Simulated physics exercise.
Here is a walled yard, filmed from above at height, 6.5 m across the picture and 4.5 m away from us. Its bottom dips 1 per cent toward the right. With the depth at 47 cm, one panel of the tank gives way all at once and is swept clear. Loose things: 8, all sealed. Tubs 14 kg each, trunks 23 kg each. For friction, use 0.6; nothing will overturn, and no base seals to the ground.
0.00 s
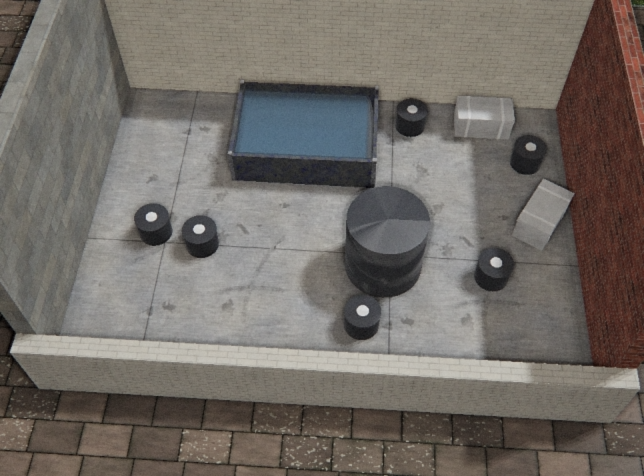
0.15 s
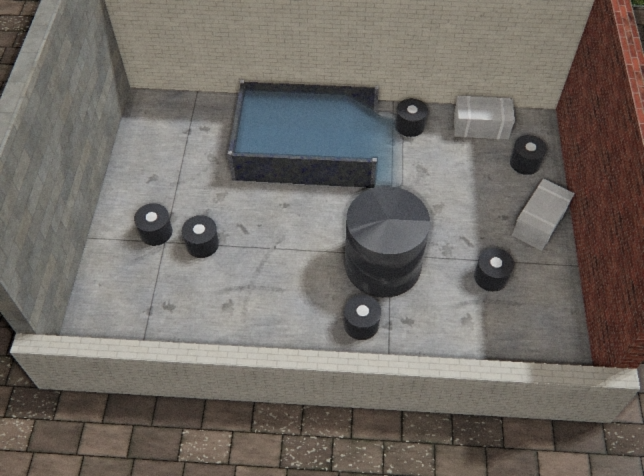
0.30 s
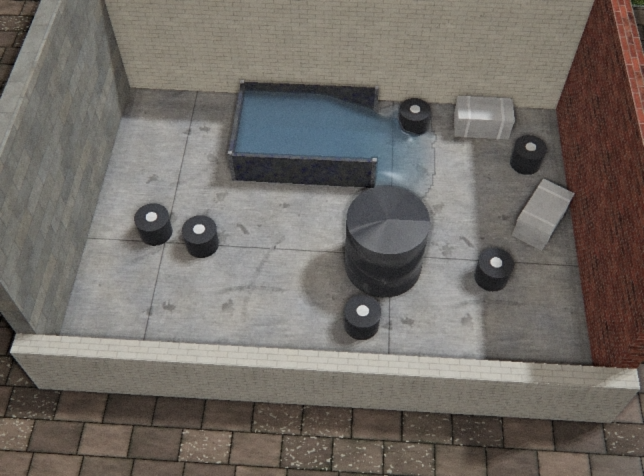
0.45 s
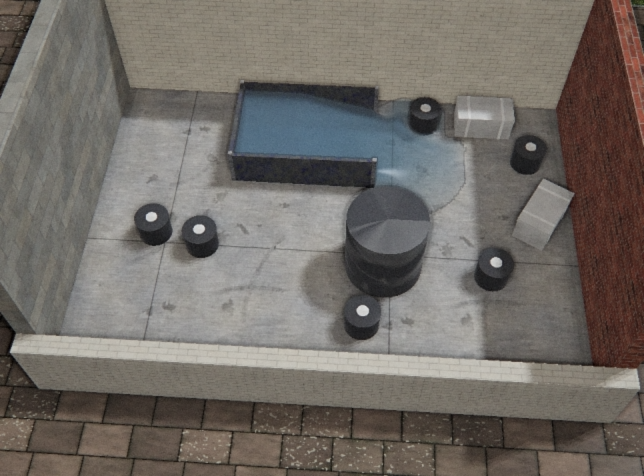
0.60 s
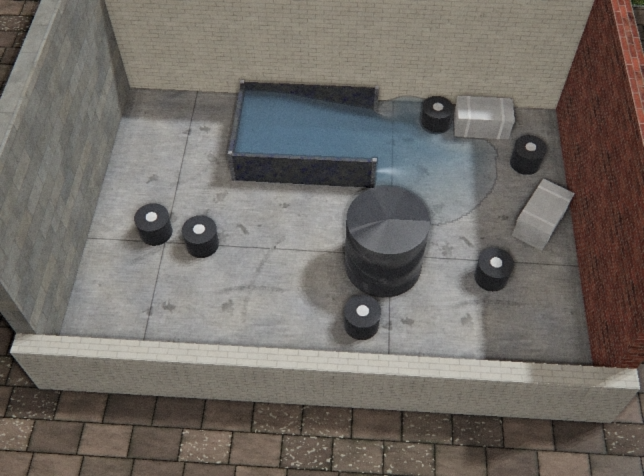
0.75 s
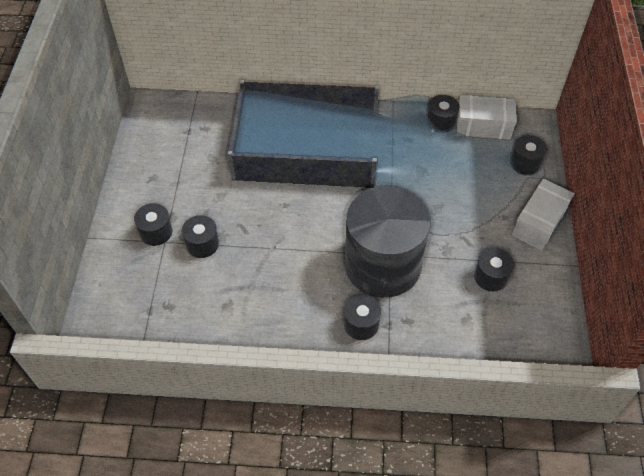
Water poured out of the right side of a dark tank in a walled yard and spread across the grey floor, pushing one small black tub rightward toward a pale trunk near the back wall.
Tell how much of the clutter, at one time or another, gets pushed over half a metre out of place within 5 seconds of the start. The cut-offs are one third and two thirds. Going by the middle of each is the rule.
Share: Middle band, from a third up to but not reaching two thirds.
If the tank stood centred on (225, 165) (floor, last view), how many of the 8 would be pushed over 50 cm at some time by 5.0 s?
The count would be 3.
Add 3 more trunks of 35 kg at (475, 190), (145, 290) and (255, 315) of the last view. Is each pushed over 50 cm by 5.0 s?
Note, in sequence: Over threshold; under threshold; under threshold.
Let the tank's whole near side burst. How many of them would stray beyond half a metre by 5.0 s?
Then it comes to 2.
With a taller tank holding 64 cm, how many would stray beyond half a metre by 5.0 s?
In that case 6 of them.
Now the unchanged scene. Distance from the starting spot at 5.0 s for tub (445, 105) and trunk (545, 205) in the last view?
Net shifts, in order: 50 cm and 250 cm.
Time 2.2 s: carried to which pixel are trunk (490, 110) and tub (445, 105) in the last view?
First one near (540, 100), second near (493, 97).
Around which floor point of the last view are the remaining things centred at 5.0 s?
I'd put it around (374, 255).
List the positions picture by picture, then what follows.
The first frame shows a tub at (412, 110), on the bottom; a trunk at (485, 108) rests on the ground; water covers 2.5 m2; 0 of 8 have shifted.
The second frame shows a tub at (412, 110) rests on the ground; a trunk at (485, 108), on the bottom; 3.1 m2 under water; 0 of 8 have shifted.
The third frame shows a tub at (415, 109), on the bottom, 4 cm from its start; a trunk at (485, 108), on the bottom; water covers 3.6 m2; 0 of 8 have shifted.
The fourth frame shows a tub at (425, 108) rests on the ground, 20 cm from its start; a trunk at (485, 108) rests on the ground; water covers 4.4 m2; 1 of 8 have shifted.
The fifth frame shows a tub at (438, 107) rests on the ground, 38 cm from its start; a trunk at (485, 108), on the bottom; water covers 5.3 m2; 1 of 8 have shifted.
The sixth frame shows a tub at (444, 106), on the bottom, 47 cm from its start; a trunk at (488, 108) rests on the ground, 4 cm from its start; water covers 6.2 m2; 1 of 8 have shifted.
After 1.1 s 1 of 8 are over 50 cm from their spots; 1 afloat.
After 2.2 s 3 of 8 are over 50 cm from their spots; 4 afloat.
After 3.5 s 4 of 8 are over 50 cm from their spots; 4 afloat.
After 5.0 s 5 of 8 are over 50 cm from their spots, and 5 have been at some point; 4 afloat.
